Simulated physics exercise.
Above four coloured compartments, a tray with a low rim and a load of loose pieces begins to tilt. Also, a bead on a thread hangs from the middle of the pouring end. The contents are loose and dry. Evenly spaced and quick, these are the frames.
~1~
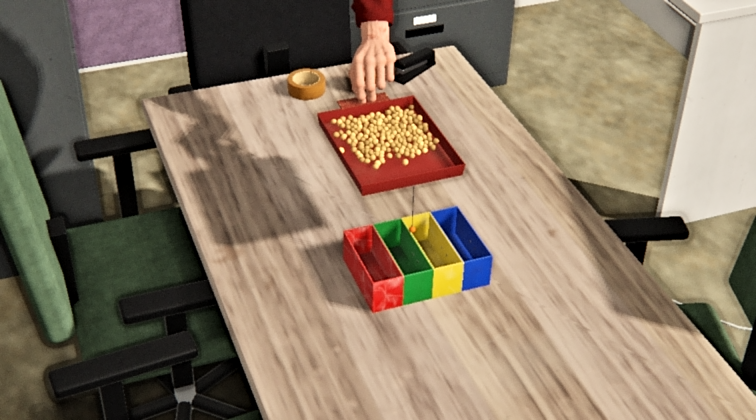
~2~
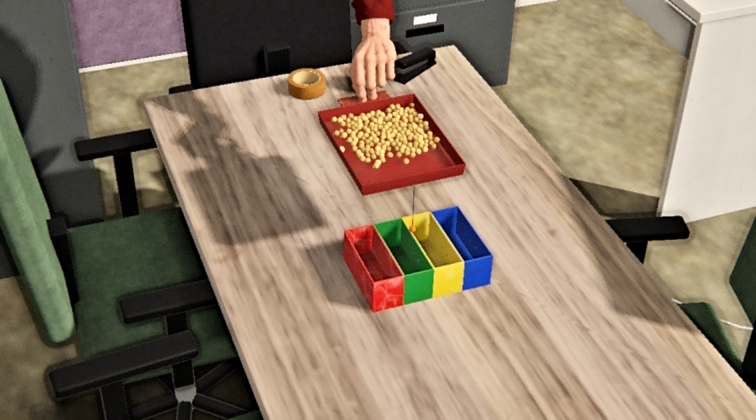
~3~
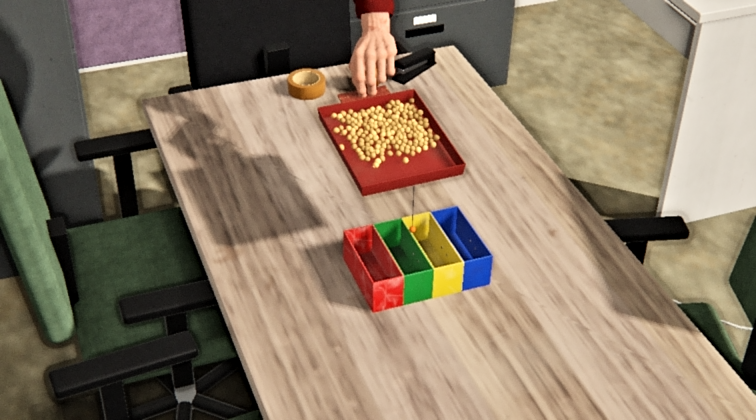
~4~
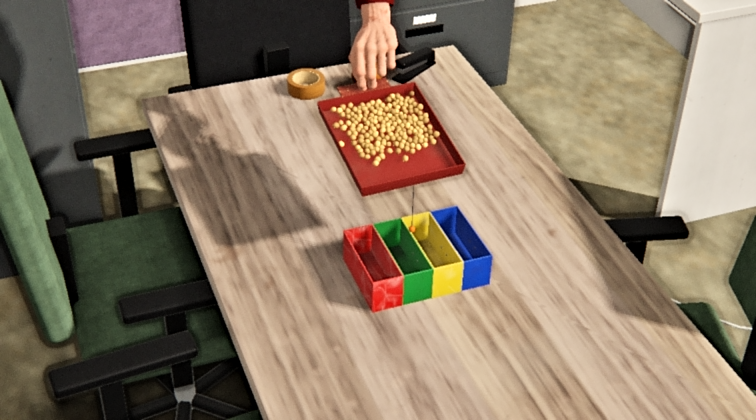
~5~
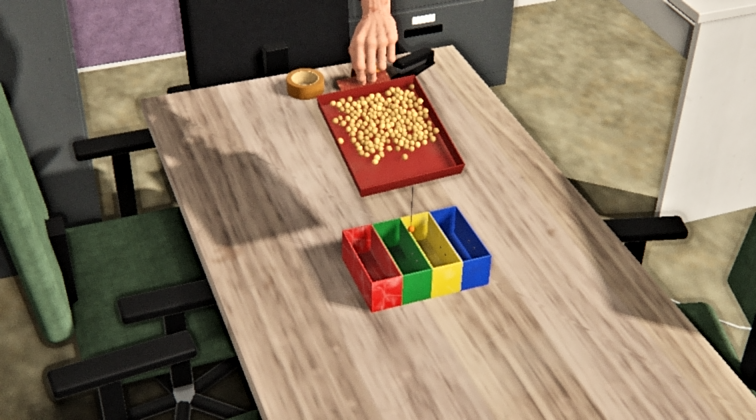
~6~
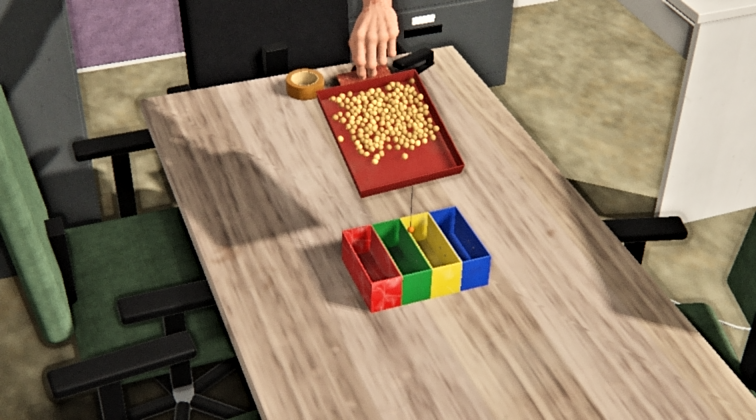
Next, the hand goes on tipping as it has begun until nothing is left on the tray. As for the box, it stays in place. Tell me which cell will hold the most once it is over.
The red cell will hold the most.
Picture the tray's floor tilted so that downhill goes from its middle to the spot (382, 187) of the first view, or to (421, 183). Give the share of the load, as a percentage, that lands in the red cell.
60 %, give or take, and then 10 %.
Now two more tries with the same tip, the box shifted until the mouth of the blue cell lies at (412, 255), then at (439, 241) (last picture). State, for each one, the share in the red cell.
First placement: 0 per cent; second placement: 10 per cent.
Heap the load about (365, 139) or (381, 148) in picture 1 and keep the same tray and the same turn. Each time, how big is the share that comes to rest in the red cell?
Respectively 40 and 50 in a hundred.
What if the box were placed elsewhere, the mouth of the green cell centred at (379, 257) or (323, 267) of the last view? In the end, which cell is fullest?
First place: The green one; second place: The cell in blue.
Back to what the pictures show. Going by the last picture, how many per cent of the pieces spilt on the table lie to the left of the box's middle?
That would be roughly 50 per cent.
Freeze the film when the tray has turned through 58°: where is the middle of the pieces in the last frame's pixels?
The load is centred about (397, 170).
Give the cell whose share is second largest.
The cell in green.
Shortly afterwards, tray tipped steeply; all but a few on the tray; only a few in the red cell; only a few in the blue cell; only a few falling or outside the box.
Next, tray tipped right over; the bulk on the tray; a little in the red cell; only a few in the green cell; only a few in the blue cell; only a few falling or outside the box.
Some moments later, tray tipped past a quarter turn; near half in the red cell; near a quarter in the green cell; a little in the yellow cell; only a few in the blue cell; a little falling or outside the box.
In the end, tray tipped past a quarter turn; near half in the red cell; near a quarter in the green cell; a little in the yellow cell; only a few in the blue cell; a little outside the box.
